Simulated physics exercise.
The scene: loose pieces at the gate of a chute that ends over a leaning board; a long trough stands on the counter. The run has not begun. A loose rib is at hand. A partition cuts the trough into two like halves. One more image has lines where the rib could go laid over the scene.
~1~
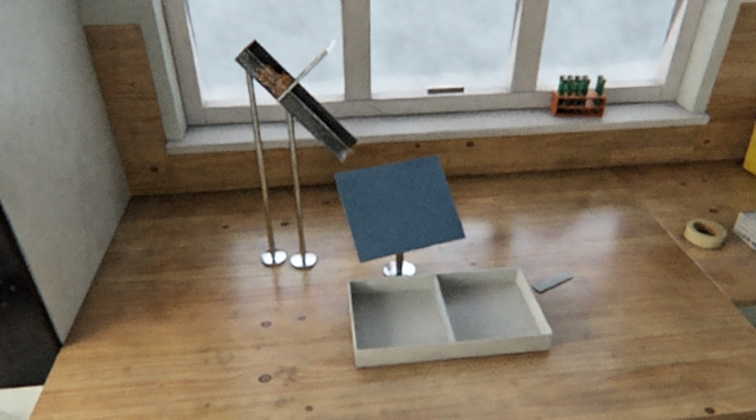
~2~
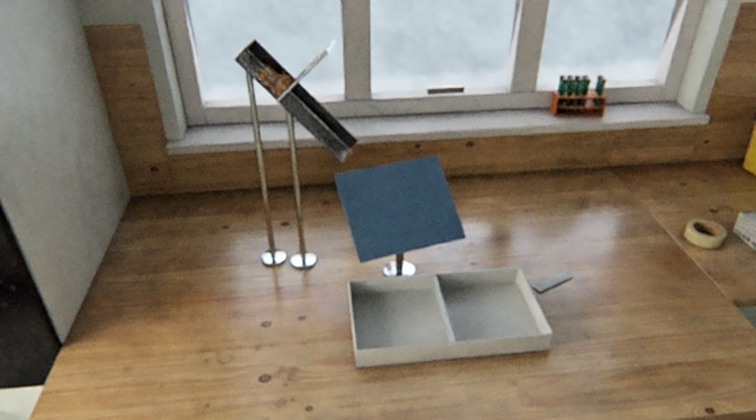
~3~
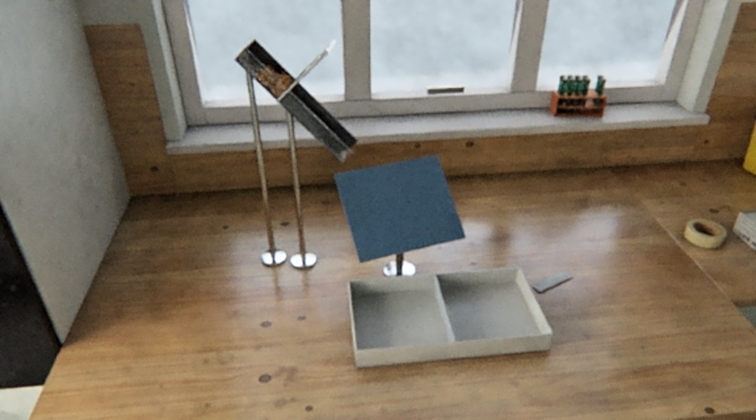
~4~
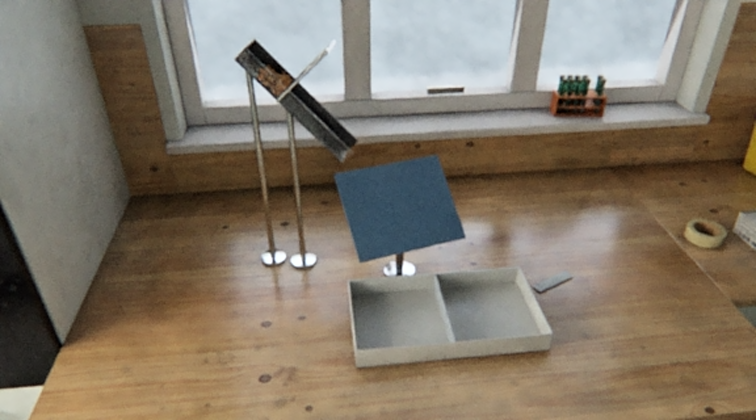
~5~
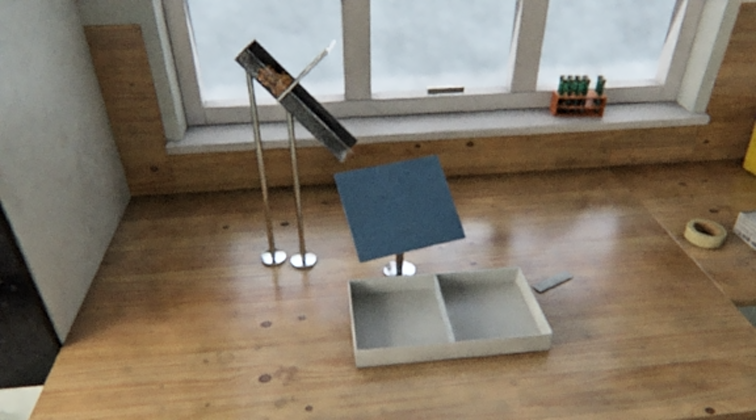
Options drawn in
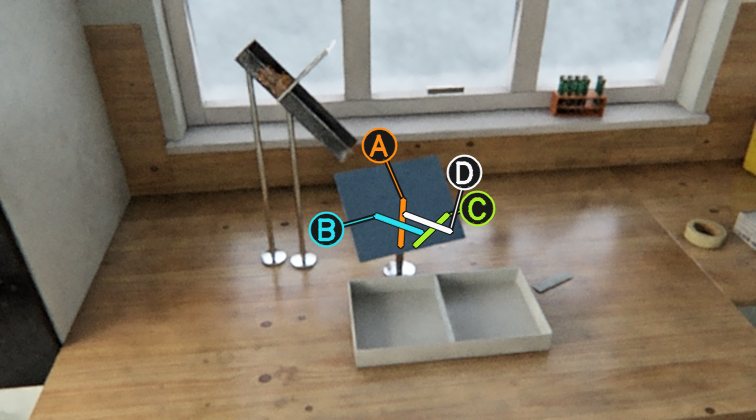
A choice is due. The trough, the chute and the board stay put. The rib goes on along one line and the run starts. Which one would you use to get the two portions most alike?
Choose D.
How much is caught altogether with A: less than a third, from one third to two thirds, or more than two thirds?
More than two thirds.
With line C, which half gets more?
More lands on the left.
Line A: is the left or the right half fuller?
Left.
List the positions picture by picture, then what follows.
The first picture shows load behind the gate near (277, 81), roasted chickpeas; lip of the chute near (345, 156), sloping fairly steeply.
The second picture shows middle of the board near (401, 206), tilted fairly steeply; middle of its low edge near (415, 250); of its high edge near (387, 164).
The third picture shows front corners of the trough near (356, 351) and (552, 333); front end of its middle wall near (456, 342).
The fourth picture shows middle of the load near (277, 81); lip near (345, 156).
The fifth picture shows middle of the load near (277, 81); lip near (345, 156).
On the marked copy, line A from (403, 200) to (400, 245); line B from (376, 216) to (421, 232); line C from (447, 215) to (415, 245); line D from (405, 214) to (450, 231).
If A is chosen, of what is caught, the bulk in the left half, close to a quarter in the right.
If B is chosen, of what is caught, only a few in the left half, all but a few in the right.
If C is chosen, of what is caught, all but a few in the left half, only a few in the right.
If D is chosen, of what is caught, close to half in the left half, close to half in the right.
